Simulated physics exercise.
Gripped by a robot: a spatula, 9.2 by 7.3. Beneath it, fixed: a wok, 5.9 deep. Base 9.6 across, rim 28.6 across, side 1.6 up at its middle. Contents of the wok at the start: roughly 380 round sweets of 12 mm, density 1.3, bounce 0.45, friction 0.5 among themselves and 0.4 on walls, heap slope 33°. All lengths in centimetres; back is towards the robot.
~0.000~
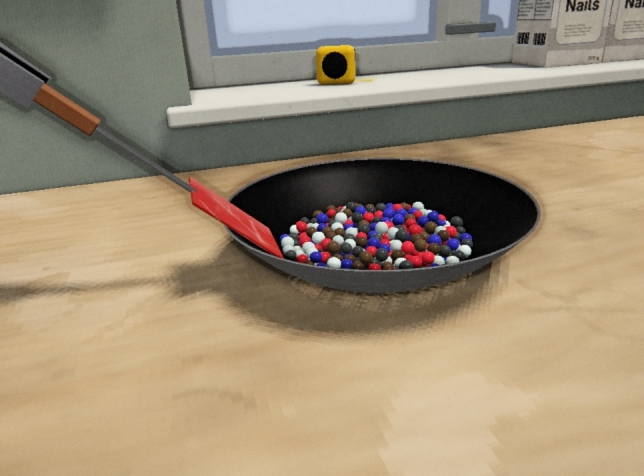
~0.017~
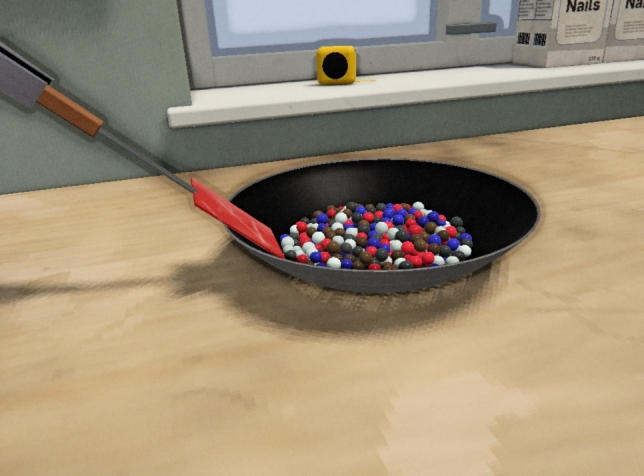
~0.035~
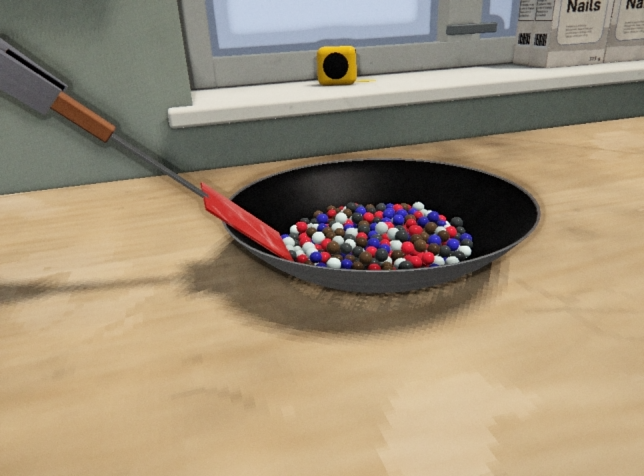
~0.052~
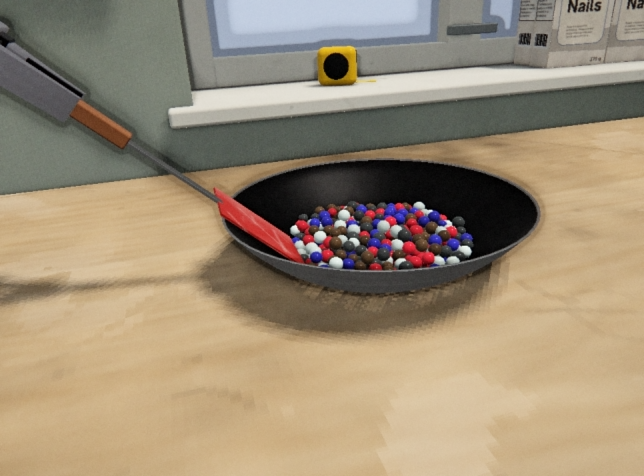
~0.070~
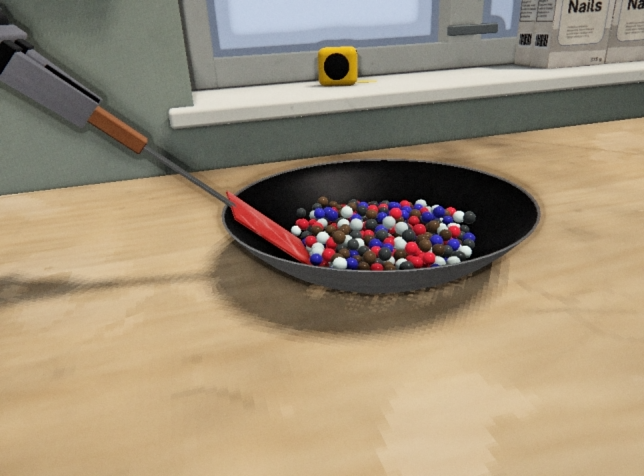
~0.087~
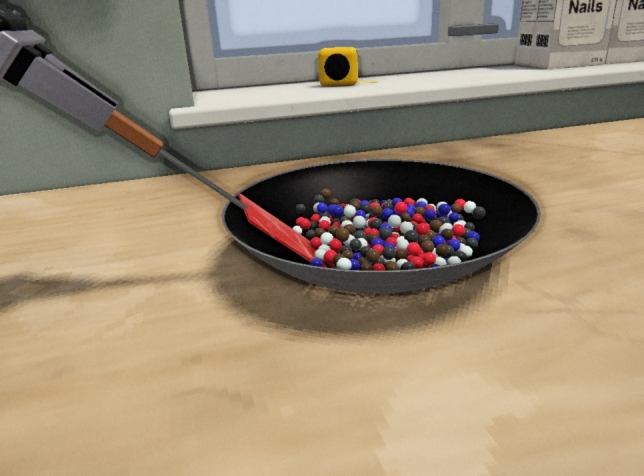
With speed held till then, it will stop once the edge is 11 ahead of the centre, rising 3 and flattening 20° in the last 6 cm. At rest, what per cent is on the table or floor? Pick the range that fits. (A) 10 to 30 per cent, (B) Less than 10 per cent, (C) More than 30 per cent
Option A: 10 to 30 per cent.
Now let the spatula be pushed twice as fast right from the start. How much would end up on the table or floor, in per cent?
Then roughly 35 percent.
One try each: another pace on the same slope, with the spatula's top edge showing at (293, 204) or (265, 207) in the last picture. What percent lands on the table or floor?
I'd estimate close to 40 and 35 in a hundred.
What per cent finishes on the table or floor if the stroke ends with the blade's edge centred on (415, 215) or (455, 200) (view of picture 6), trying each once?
Respectively about 0 and 0 percent end on the table or floor.
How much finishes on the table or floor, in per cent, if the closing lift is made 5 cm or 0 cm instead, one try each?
Result: Approx. 20 % and 20 %, one try each.
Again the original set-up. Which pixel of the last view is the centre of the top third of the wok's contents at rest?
Roughly at (439, 214).
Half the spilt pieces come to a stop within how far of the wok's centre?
I'd say some 24 centimetres, give or take.
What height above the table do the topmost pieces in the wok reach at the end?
Roughly 5.0 centimetres.
By 0.19 s, sloping 43°, highest piece 6 above the table; 385 in the wok.
By 0.28 s, sloping 38°, highest piece 7 above the table; 385 in the wok.
By 0.53 s, sloping 23°, highest piece 7 above the table; 302 in the wok, 71 on the table or floor, 12 on the blade or in flight.
By 1.58 s, sloping 23°, highest piece 5 above the table; 302 in the wok, 83 on the table or floor.
Final count, 302 in the wok, 83 on the table or floor. That is 22 % on the table or floor.
